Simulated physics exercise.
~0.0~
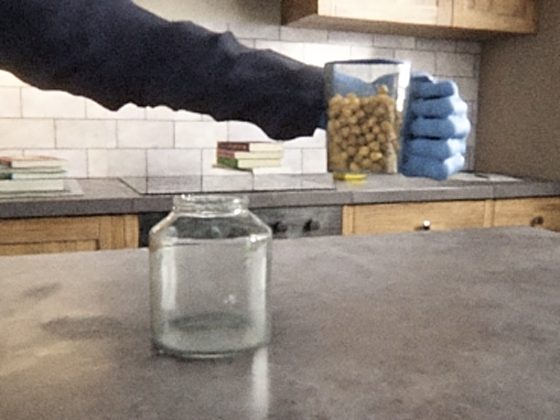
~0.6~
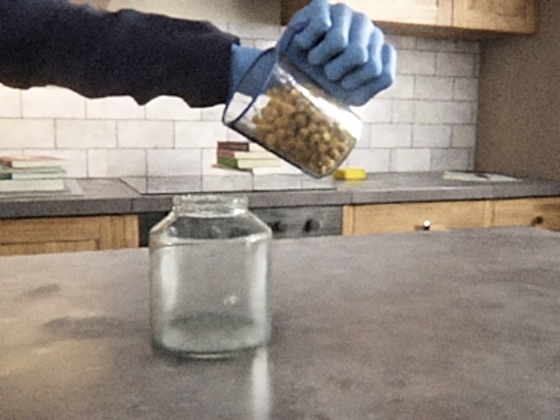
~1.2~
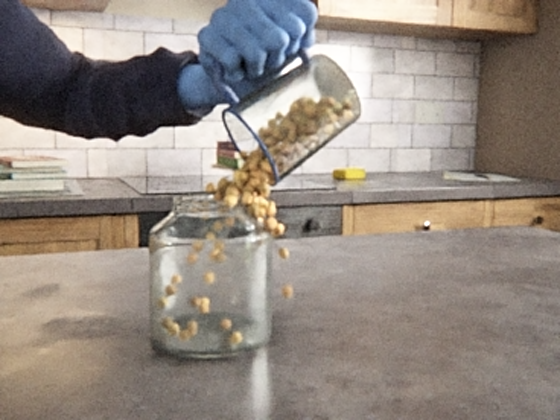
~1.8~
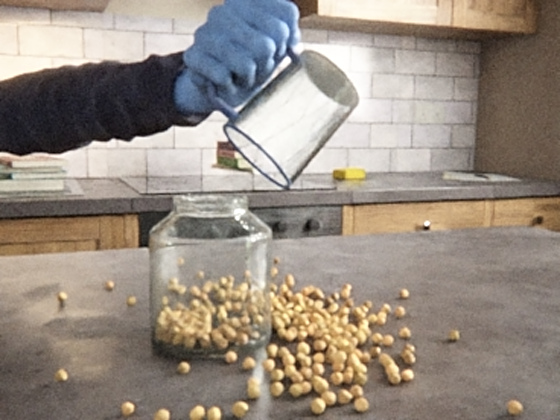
Kitchen counter, gloved hand tipping chickpeas from a clear cup towards a glass jar, some landing inside but most spilling outside.
